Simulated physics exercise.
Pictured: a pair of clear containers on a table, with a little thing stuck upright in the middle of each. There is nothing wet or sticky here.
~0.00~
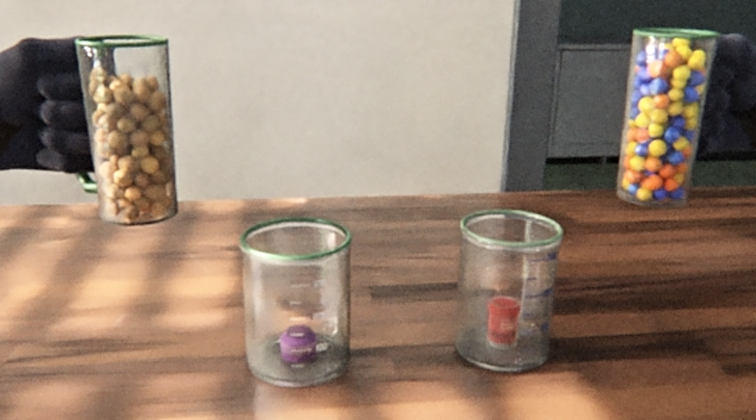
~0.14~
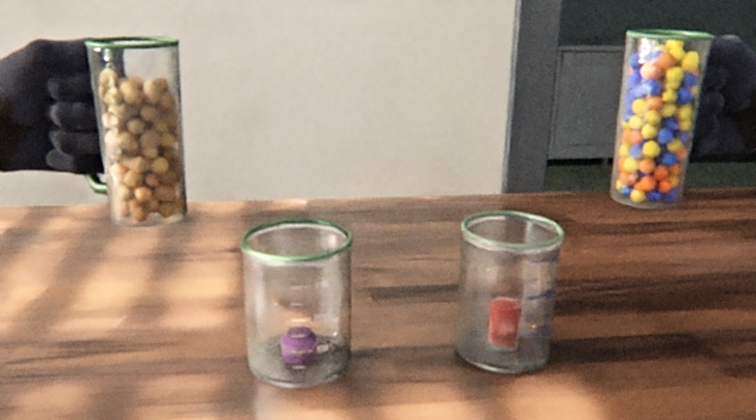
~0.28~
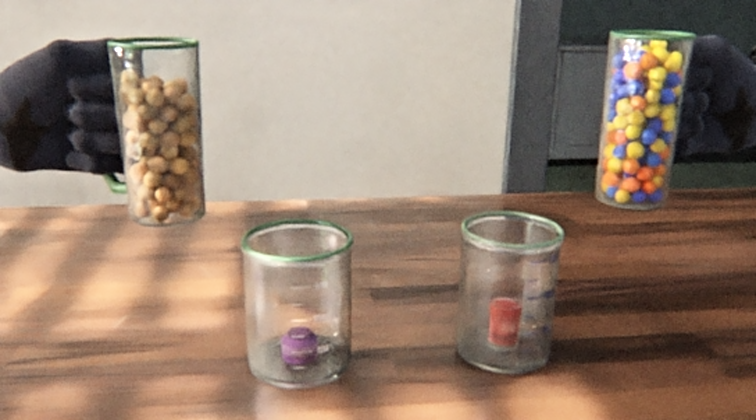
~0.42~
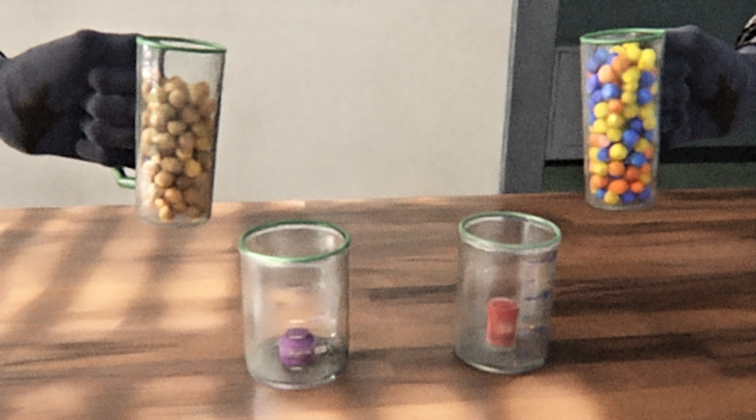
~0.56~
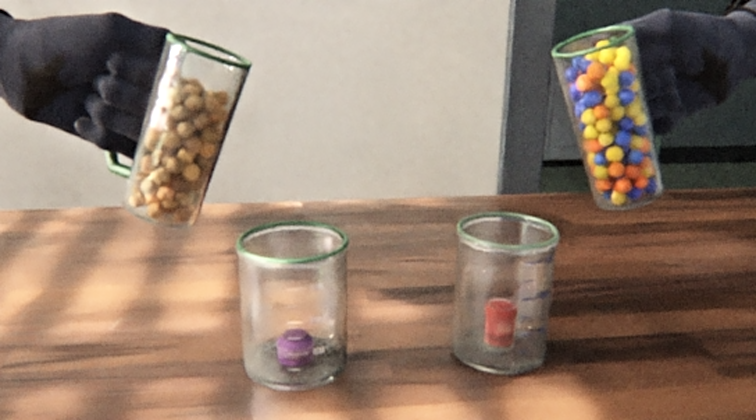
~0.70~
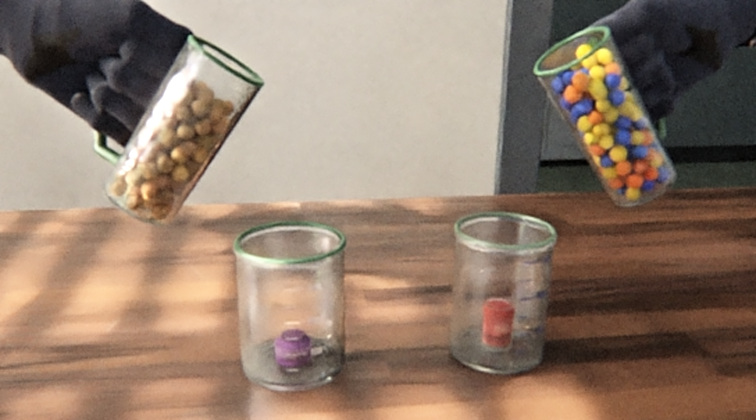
Above two beakers on a wooden table, gloved hands bring bead-filled cups closer and tilt them inward.
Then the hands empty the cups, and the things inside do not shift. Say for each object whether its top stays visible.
Left: Not visible, right: Not visible.
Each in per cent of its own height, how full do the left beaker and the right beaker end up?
Roughly 45 for the left, 60 for the right.
By 0.96 s, left beaker empty, all of its cupful still in the cup; right beaker empty, all of its cupful still in the cup.
By 1.28 s, left beaker empty, all of its cupful still in the cup; right beaker nearly empty, nearly all of its cupful still in the cup.
By 1.63 s, left beaker nearly empty, roughly half of its cupful still in the cup; right beaker a quarter full, roughly half of its cupful still in the cup.
When it is over (2.5 s), left beaker half full (surface near (292, 306)), nothing beside it; right beaker two thirds full (surface near (502, 276)), nothing beside it; the left thing is covered; the right thing is covered.
